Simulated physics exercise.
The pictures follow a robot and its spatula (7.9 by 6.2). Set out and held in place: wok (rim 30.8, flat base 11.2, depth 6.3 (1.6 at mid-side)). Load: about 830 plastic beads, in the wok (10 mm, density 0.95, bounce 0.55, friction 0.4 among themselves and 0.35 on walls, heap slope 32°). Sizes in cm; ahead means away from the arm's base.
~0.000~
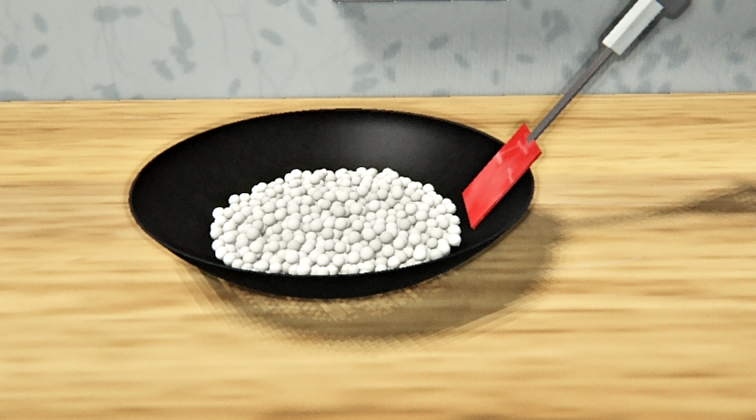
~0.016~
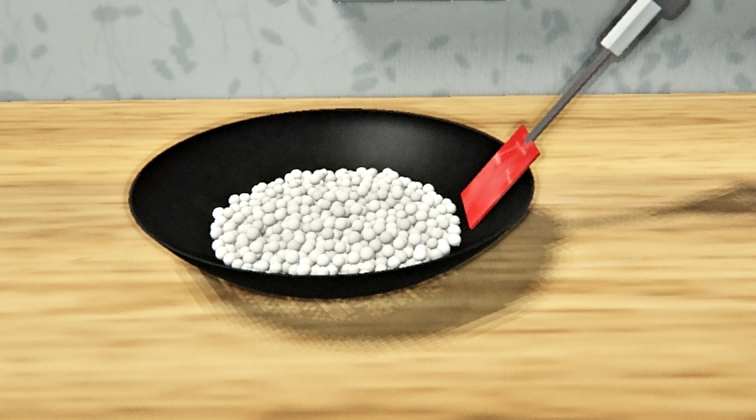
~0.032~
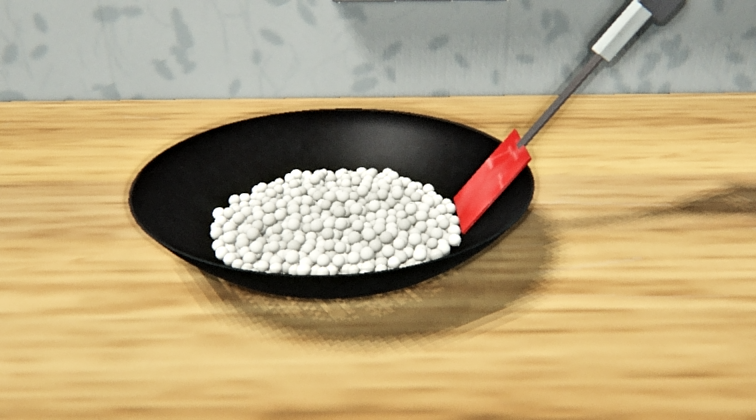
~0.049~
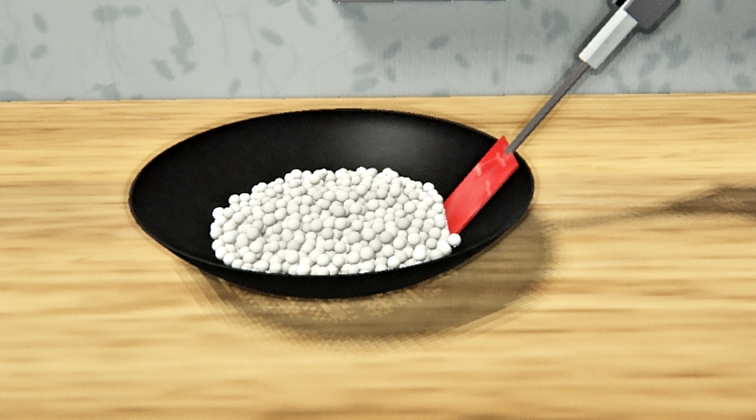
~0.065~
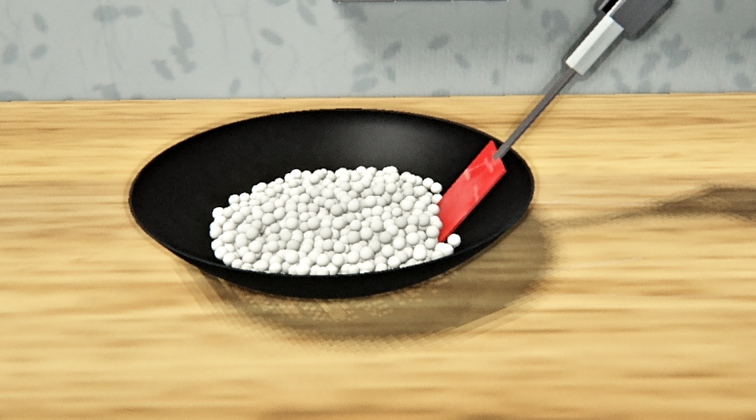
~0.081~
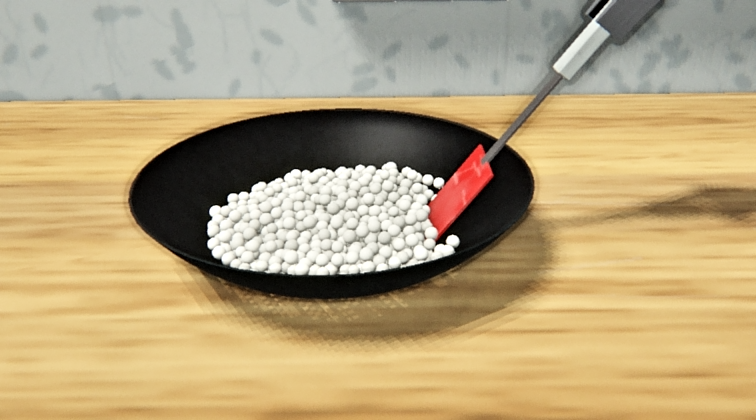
The footage shows a black wok of small white beads on a wooden surface as a red spatula, held from the upper right, slides down and left into the pile's right edge, nudging some beads leftward while a few separate beside it.
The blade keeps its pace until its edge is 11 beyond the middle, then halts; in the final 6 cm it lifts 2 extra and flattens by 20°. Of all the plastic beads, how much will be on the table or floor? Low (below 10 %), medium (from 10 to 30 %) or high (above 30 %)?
Share on the table or floor: Low (below 10 %).
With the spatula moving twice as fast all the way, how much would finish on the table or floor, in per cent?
In that case some 20 per cent.
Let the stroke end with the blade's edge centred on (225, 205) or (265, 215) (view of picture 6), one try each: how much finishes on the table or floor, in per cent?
About 0 and 0 per cent.
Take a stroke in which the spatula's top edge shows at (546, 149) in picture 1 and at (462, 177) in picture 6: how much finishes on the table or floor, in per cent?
About 20 per cent.
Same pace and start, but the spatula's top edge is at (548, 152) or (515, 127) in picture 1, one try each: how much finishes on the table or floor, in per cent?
About 5 and 5 per cent.
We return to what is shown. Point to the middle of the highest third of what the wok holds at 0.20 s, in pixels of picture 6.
Near (290, 211).
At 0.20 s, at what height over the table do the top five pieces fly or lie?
Roughly 4 cm.
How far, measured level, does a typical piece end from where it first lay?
Some 3 cm.
By 0.20 s, sloping 53°, highest piece 4 above the table; 834 in the wok.
By 0.32 s, sloping 48°, highest piece 6 above the table; 834 in the wok.
By 0.58 s, sloping 33°, highest piece 7 above the table; 788 in the wok, 38 on the table or floor, 8 on the blade or in flight.
By 1.63 s, sloping 33°, highest piece 6 above the table; 787 in the wok, 47 on the table or floor.
Final count, 787 in the wok, 47 on the table or floor. That is 6 % on the table or floor.
